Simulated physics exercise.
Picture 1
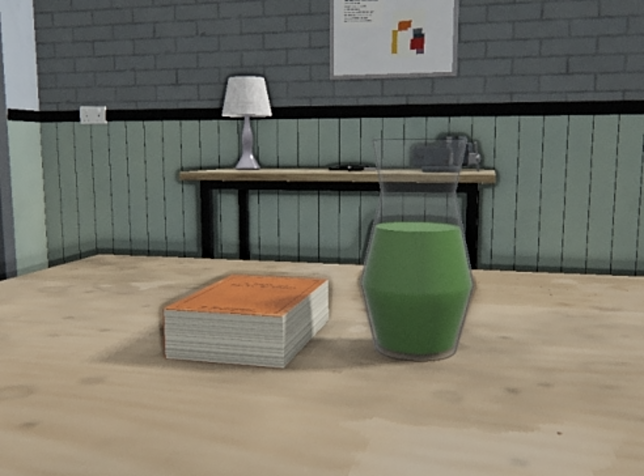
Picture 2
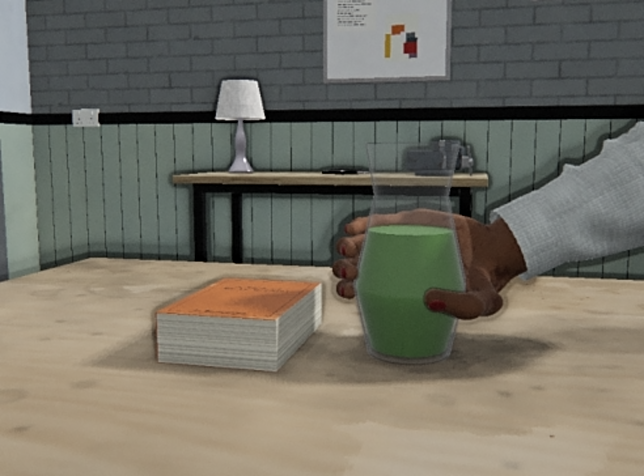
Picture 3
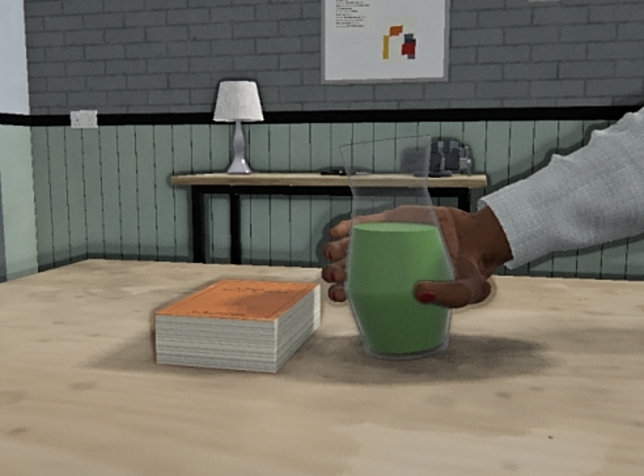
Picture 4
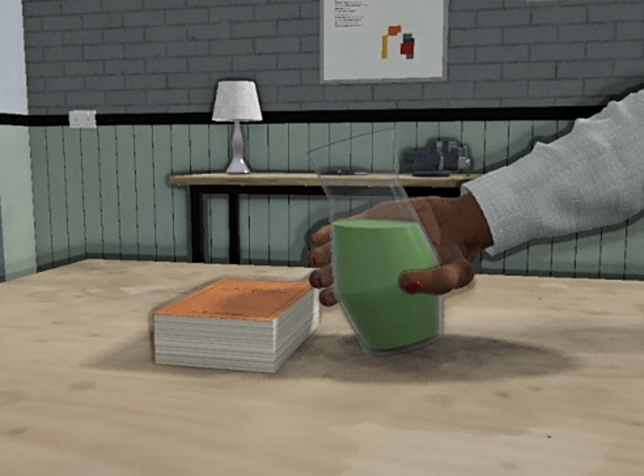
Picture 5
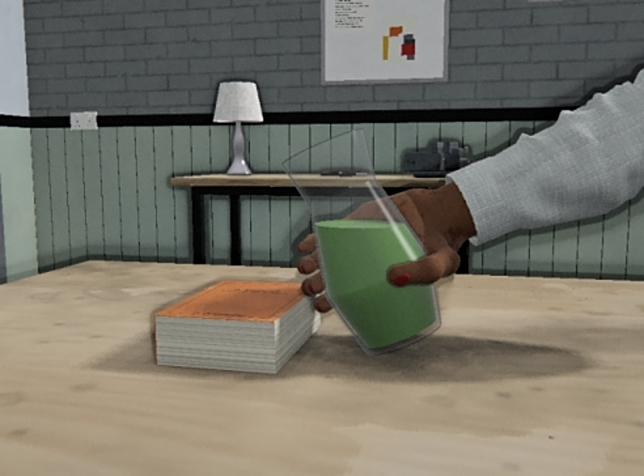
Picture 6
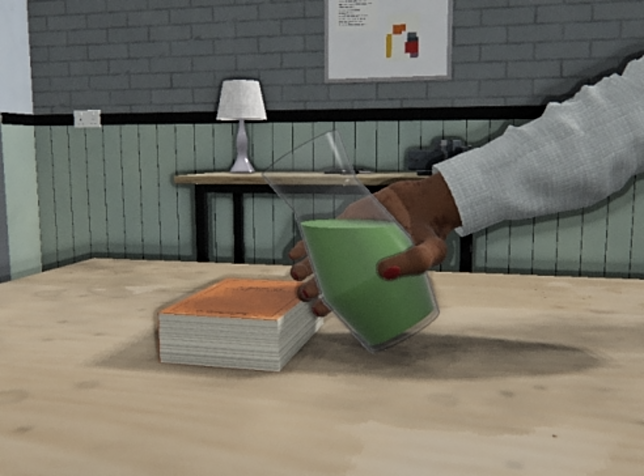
A glass vase of green liquid stood beside a thick orange-covered book on a table, until a hand reached in from the right, gripped it and tilted it leftward, its top leaning towards the book.
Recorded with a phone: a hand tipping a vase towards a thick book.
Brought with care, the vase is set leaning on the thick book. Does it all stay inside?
Nothing lost.
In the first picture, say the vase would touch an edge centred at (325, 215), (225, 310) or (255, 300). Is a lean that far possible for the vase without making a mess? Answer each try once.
In order: Survives; sloshes out; sloshes out.
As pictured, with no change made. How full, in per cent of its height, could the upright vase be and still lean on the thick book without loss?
Roughly 80 percent of its height.
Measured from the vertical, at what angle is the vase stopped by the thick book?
45° or thereabouts.
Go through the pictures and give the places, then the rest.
It stands upright; vase (417, 242) about half full, in the first frame.
A hand takes hold; vase about half full, surface at (410, 232); thick book (247, 319), in the second frame.
On the way over; vase (395, 243) about half full, in the third frame.
It is leaning; vase about half full, surface at (373, 225); thick book (244, 320), in the fourth frame.
Tipping on its foot; vase (361, 239) tipped 25°, in the fifth frame.
The top moves towards the thick book; vase (351, 239) tipped 30°; thick book (249, 319), in the sixth frame.
Next, the vase leans by about 40°; its rim is dry.
After that, the vase leans by about 45°; its rim is dry.
Finally, the vase leans by about 45°, against the thick book; its rim is dry.
